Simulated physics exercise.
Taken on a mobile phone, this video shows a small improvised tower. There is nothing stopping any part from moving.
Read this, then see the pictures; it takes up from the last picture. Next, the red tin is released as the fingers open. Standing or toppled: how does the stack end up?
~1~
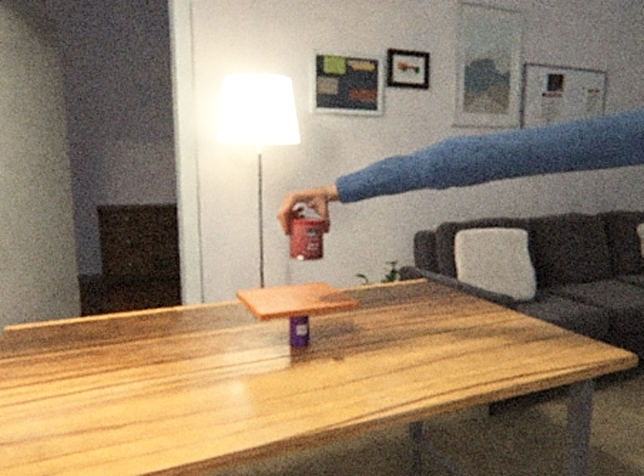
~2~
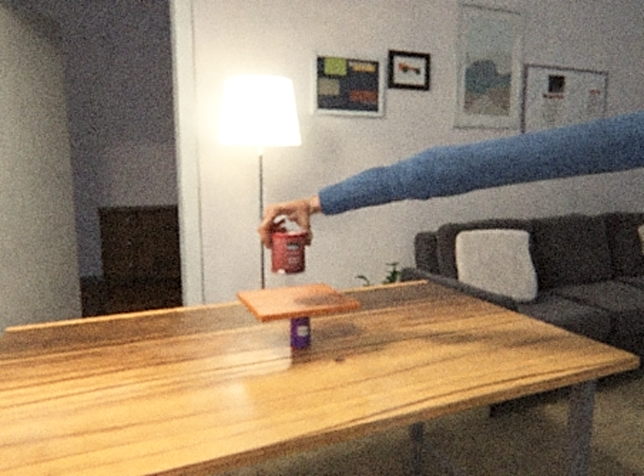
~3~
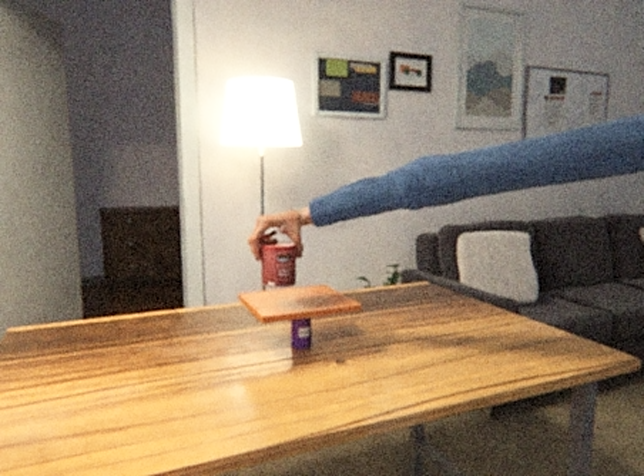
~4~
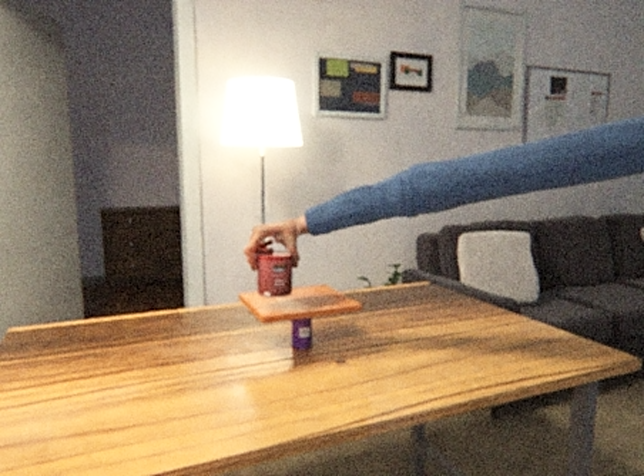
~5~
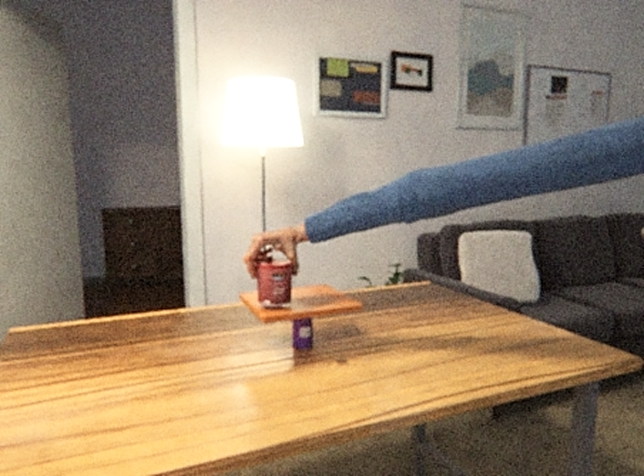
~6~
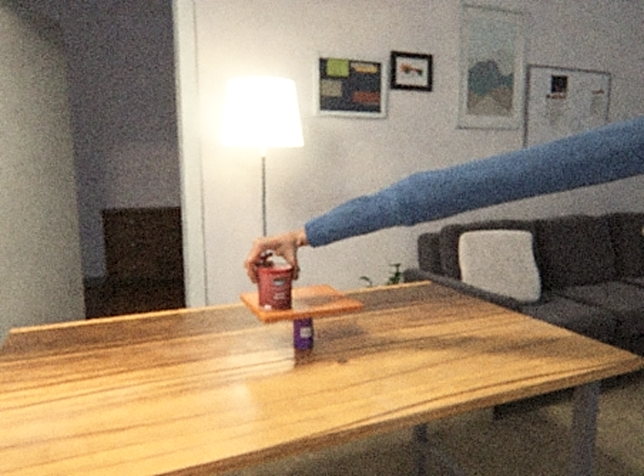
The stack ends up toppled.
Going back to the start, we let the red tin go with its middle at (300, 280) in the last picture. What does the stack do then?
After that, it remains intact.
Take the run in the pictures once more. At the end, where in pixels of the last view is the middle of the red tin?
End spot: Near (226, 370).
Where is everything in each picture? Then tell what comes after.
In the first frame, on its way; red tin (307, 239); purple shaker (299, 323).
In the second frame, on its way; red tin (288, 252); purple shaker (300, 324).
In the third frame, on its way; red tin (279, 264); purple shaker (301, 325).
In the fourth frame, on its way; red tin (275, 274); purple shaker (302, 325).
In the fifth frame, on its way; red tin (274, 282); purple shaker (302, 325).
In the sixth frame, set down, still held; red tin (275, 286); purple shaker (303, 325).
Then, 0.30 s later than the last frame, red tin now fallen; orange lid tilted by 50°.
Then, 0.40 s later than the last frame, orange lid tilted by 65°.
Then, 0.60 s later than the last frame, orange lid tilted by 42°.
Then, 1.20 s later than the last frame, orange lid now fallen.
When it is over, fallen, orange lid and red tin; purple shaker as before. End places, in pixels of the last picture, red tin near (226, 370). The stack comes apart.
